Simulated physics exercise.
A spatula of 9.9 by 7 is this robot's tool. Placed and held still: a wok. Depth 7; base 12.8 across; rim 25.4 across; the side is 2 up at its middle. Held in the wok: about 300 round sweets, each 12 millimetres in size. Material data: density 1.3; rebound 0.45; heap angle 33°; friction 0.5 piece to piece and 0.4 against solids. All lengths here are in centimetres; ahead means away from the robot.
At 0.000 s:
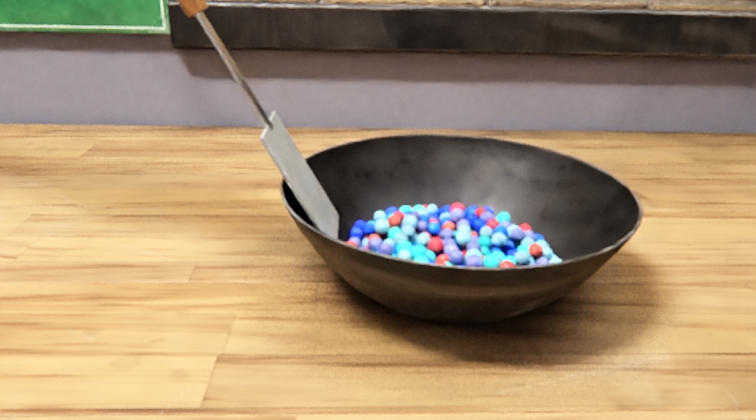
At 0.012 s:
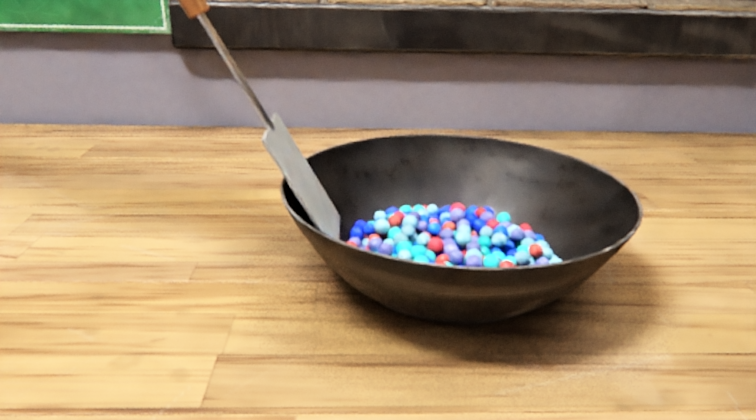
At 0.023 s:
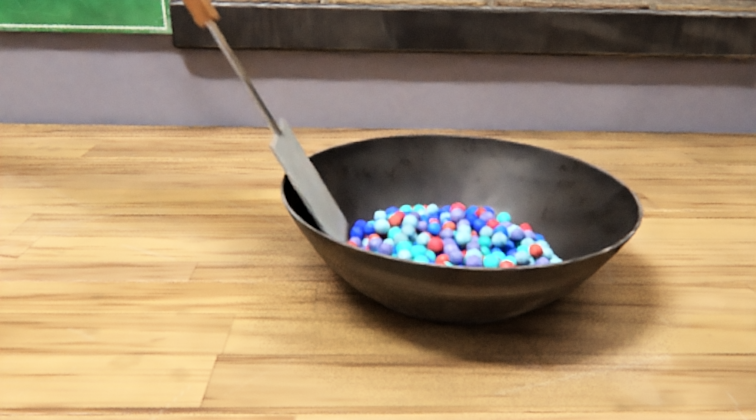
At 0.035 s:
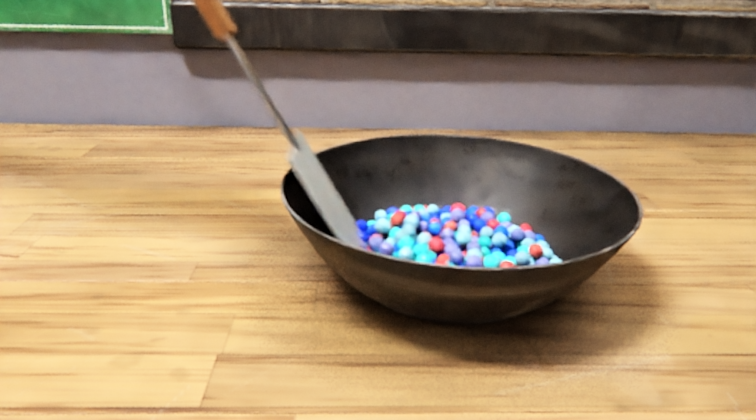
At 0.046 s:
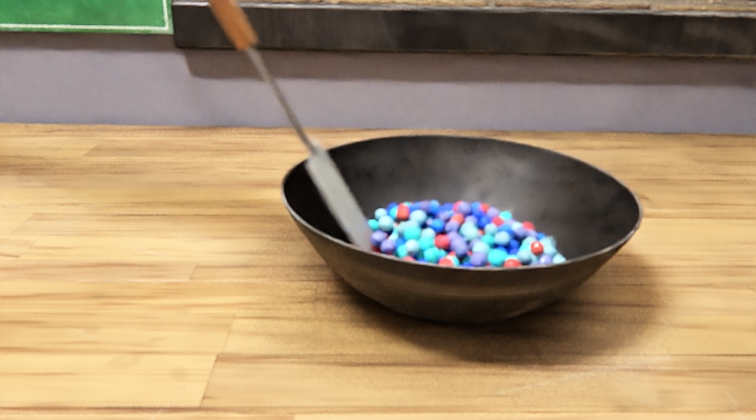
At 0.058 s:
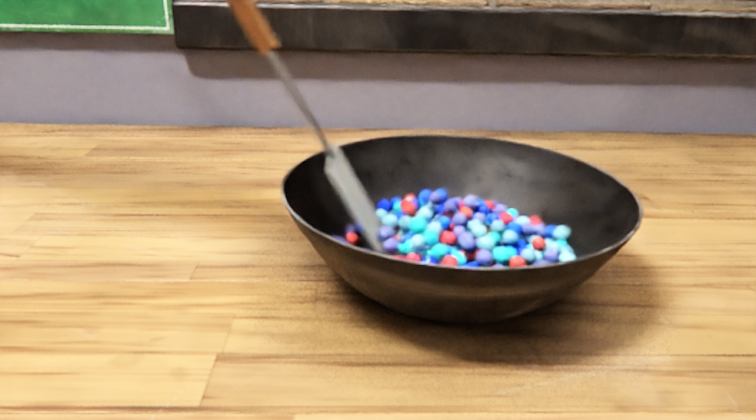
To begin with, a spatula with a wooden handle rests inside the left side of a black wok holding a heap of small blue, turquoise, purple and red balls. The spatula then slides a short way right into the heap, and the balls shift slightly rightward and mound up a little.
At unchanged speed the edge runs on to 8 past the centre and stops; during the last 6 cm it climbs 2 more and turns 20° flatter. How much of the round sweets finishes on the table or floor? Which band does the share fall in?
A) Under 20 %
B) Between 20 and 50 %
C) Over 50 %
Option B: Between 20 and 50 %.
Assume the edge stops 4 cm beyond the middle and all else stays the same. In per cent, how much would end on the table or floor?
Then roughly 0 percent would finish on the table or floor.
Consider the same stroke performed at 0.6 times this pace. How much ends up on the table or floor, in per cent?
Some 15 per cent.
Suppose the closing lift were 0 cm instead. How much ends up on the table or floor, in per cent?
Close to 15 in a hundred.
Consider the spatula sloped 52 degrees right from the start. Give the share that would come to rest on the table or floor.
30 %.
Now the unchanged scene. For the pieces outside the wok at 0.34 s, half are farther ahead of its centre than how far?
It comes to near 18 cm ahead of the middle.
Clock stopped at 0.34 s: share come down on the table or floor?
0 per cent.
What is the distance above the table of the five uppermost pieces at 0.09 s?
Height: Some 7 cm.
After 0.09 s, sloping 61°, highest piece 7 above the table; 302 in the wok.
After 0.13 s, sloping 55°, highest piece 11 above the table; 301 in the wok, 1 on the blade or in flight.
After 0.34 s, sloping 41°, highest piece 20 above the table; 202 in the wok, 7 on the table or floor, 93 on the blade or in flight.
After 1.39 s, sloping 41°, highest piece 5 above the table; 202 in the wok, 100 on the table or floor.
At rest, 202 in the wok, 100 on the table or floor. That is 33 % on the table or floor.
